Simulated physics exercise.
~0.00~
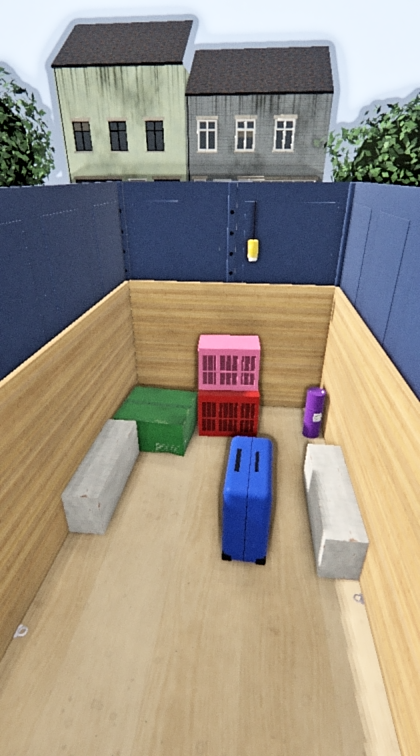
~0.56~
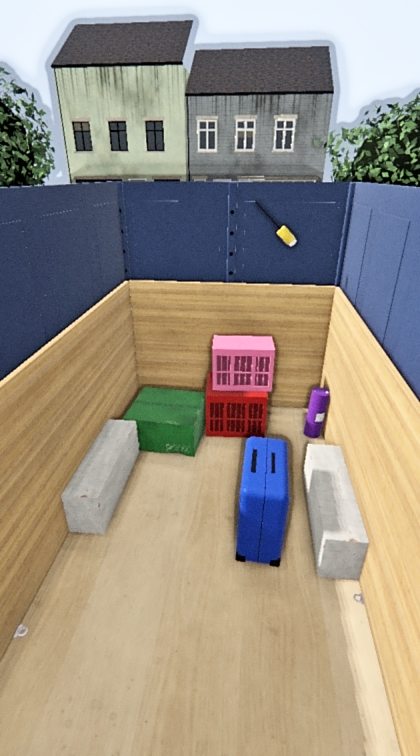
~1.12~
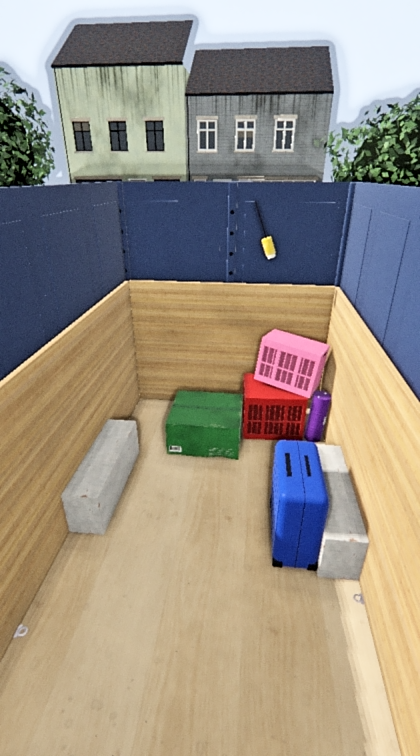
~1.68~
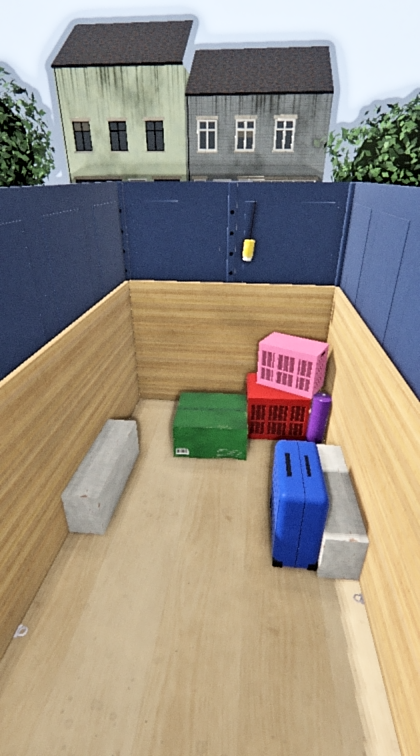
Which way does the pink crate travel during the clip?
The pink crate moves to the right, staying on top of the red crate as it goes.
A blue suitcase, a green box and a red crate with a pink crate on top stand loose in a wood-lined van bay, seen from above and behind, with a purple canister near the right wall. The hanging lamp swings out to the right, and the suitcase, box and crates begin to slide right. They travel clearly farther, the suitcase reaching the pale block on the right and the pink crate sitting slightly askew. Finally the lamp hangs straight again, with the crates beside the canister, the green box near the middle and nothing toppled.
